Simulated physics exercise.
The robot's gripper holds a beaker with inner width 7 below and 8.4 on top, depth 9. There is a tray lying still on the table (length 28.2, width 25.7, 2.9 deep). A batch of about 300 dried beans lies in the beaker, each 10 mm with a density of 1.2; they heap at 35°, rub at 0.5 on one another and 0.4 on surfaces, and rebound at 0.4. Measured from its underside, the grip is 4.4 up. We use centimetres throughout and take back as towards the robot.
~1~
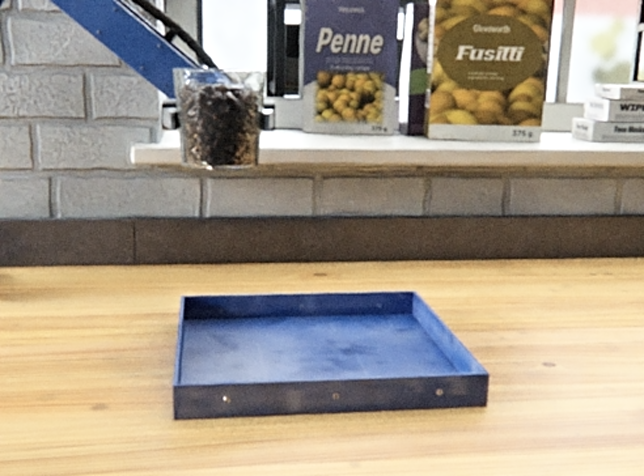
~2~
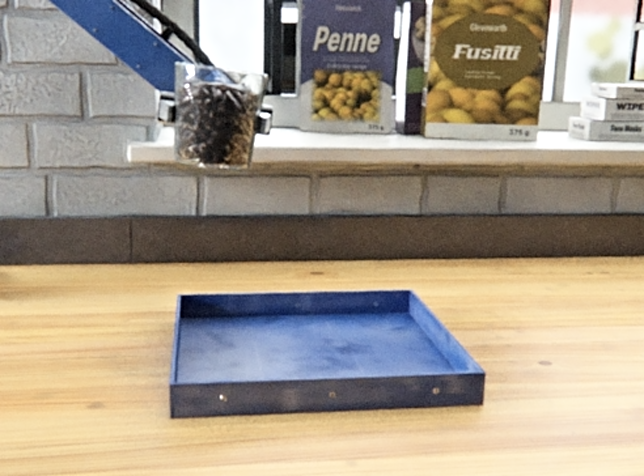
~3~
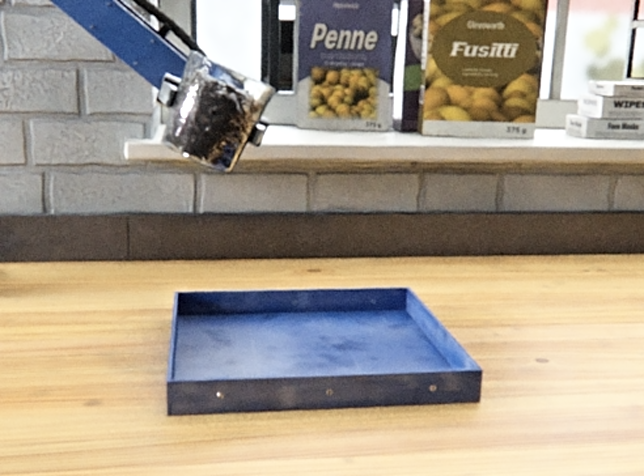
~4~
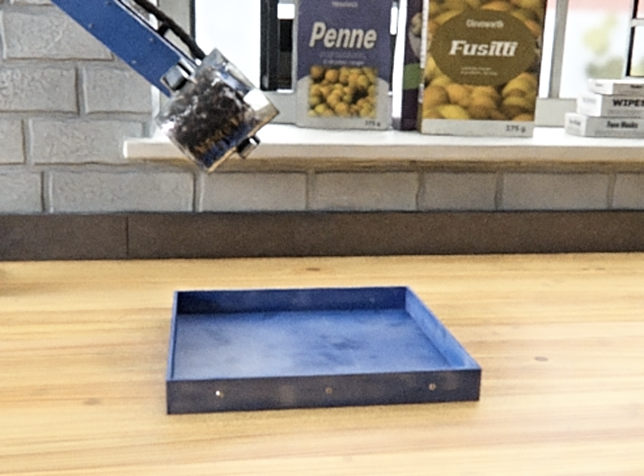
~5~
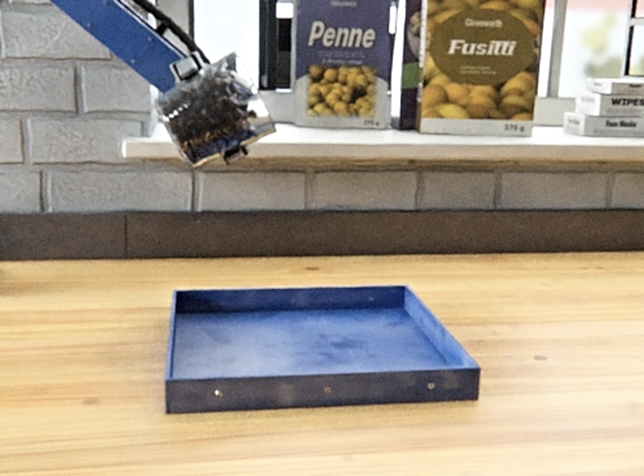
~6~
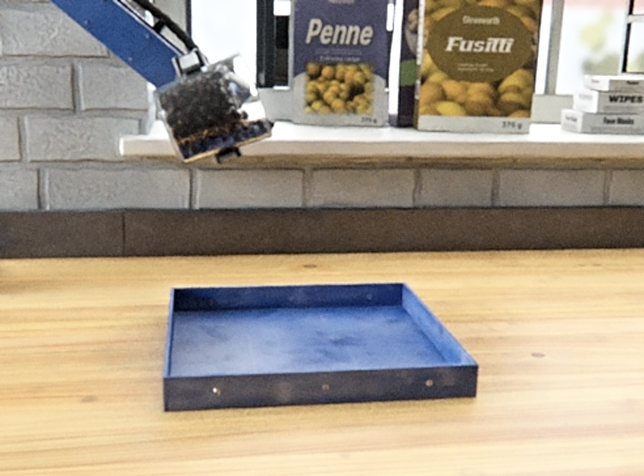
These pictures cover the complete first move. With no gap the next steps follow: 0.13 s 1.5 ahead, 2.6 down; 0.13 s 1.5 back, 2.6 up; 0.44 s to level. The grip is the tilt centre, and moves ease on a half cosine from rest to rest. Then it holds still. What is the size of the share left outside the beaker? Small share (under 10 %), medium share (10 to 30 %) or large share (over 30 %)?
A small share.
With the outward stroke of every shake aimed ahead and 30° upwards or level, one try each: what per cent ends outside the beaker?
You'd get about 15 per cent with the first setting and about 10 per cent with the second.
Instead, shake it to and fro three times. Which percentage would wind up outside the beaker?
Then roughly 5 percent.
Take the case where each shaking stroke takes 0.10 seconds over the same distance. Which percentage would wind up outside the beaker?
In that case about 0 in a hundred.
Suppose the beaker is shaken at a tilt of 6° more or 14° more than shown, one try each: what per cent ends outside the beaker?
5 and 10 percent.
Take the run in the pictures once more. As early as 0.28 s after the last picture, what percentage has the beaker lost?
0 %.
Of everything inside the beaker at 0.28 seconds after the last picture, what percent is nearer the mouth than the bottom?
I'd say close to 40 per cent.
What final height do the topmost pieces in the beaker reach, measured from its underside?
Top of the fill: Near 9.0 cm.
Then, 0.28 s later, tilted 68° forward, highest piece 28 above the table; 298 in the beaker, 1 in the tray, 2 in flight or on a rim.
Then, 0.56 s later, tilted 16° forward, highest piece 29 above the table; 295 in the beaker, 6 in the tray.
Then, 0.90 s later, level, highest piece 30 above the table; 295 in the beaker, 6 in the tray.
Then, 1.95 s later, level, highest piece 30 above the table; 295 in the beaker, 6 in the tray.
At rest, 295 in the beaker, 6 in the tray. That is 2 % outside the beaker.
